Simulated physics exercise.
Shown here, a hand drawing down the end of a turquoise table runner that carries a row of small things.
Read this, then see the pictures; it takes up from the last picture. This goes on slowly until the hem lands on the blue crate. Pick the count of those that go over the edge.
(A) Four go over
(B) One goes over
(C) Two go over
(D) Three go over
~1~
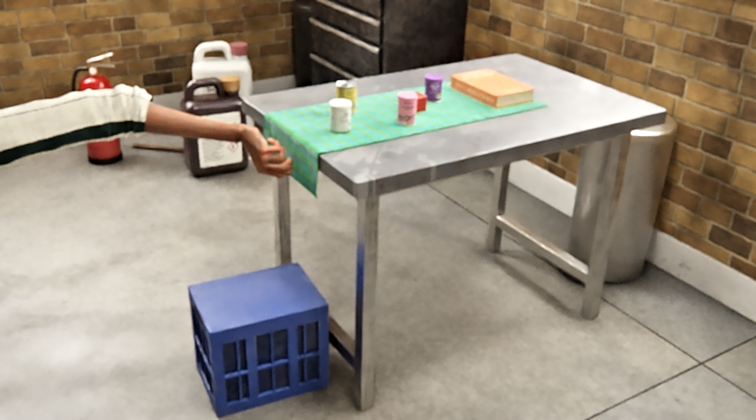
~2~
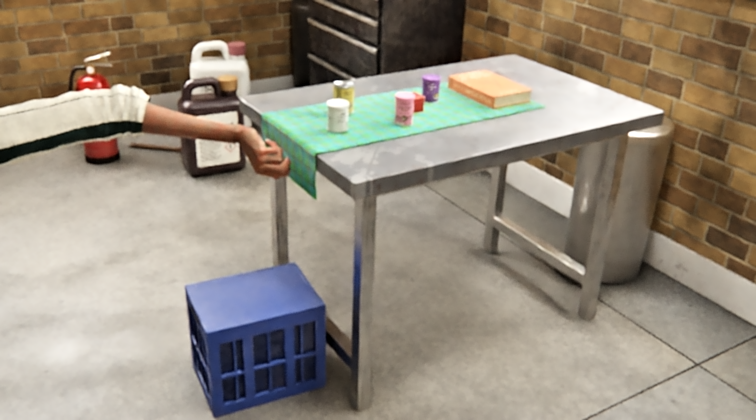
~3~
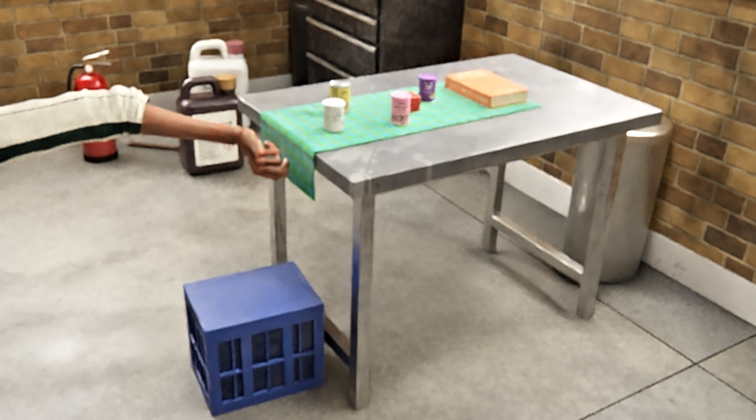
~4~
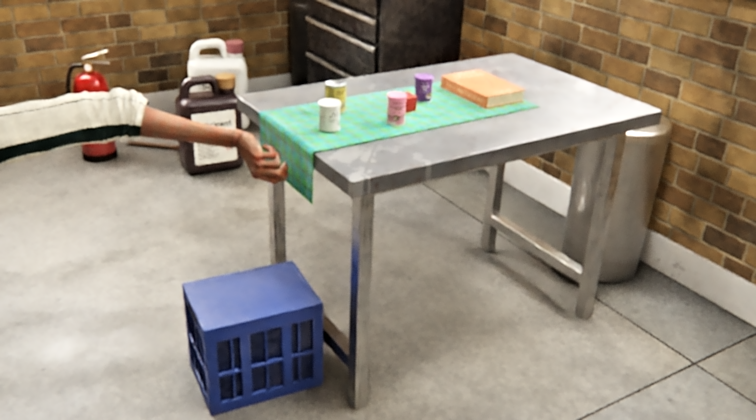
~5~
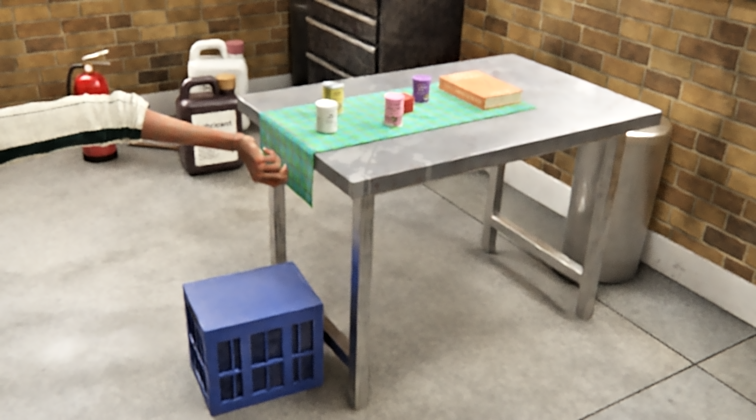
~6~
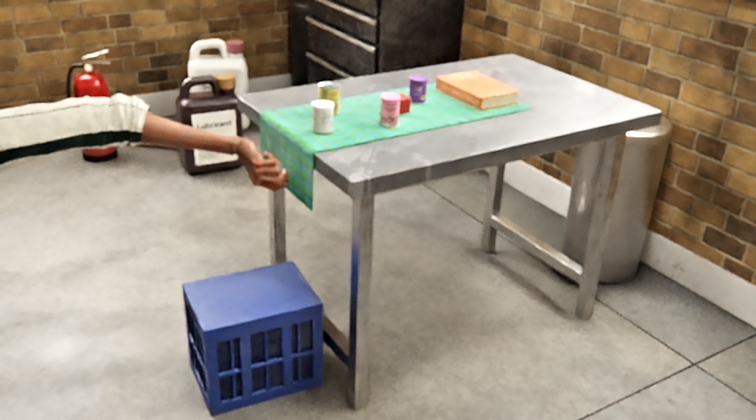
The answer is D.
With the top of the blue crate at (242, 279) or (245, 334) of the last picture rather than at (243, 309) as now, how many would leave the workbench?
Result: 2; 4.
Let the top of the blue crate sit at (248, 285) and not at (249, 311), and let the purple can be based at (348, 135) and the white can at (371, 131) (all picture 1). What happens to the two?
Purple can: Lost; white can: Lost.
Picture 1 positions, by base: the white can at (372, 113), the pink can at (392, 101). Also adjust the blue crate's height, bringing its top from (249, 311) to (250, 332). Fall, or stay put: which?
Outcome for the white can: It is lost. Outcome for the pink can: It is lost.
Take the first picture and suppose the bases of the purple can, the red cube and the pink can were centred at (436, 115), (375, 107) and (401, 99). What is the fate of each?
Purple can kept, red cube dropped, pink can kept.
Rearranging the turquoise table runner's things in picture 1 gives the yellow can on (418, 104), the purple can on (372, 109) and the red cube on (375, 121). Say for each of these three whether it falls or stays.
In the end the yellow can rides it out, while the purple can gets dislodged and the red cube gets dislodged.
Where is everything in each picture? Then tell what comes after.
The first picture shows hem (318, 199); white can (340, 103); yellow can (346, 84); pink can (407, 95); red cube (416, 95); purple can (434, 76); top of the crate (249, 311).
The second picture shows hem (316, 199); white can (338, 103).
The third picture shows hem (315, 201); yellow can (340, 83).
The fourth picture shows hem (313, 205); pink can (397, 95); top of the crate (243, 309).
The fifth picture shows hem (313, 208); red cube (403, 96).
The sixth picture shows hem (312, 212); white can (323, 104); yellow can (329, 85); pink can (391, 96); red cube (400, 96); purple can (419, 78).
Soon after, hem near (285, 252); white can and yellow can gone.
After that, hem on the crate; white can, yellow can and pink can gone.
In the end, hem on the crate; white can, yellow can and pink can gone. It carries off three.
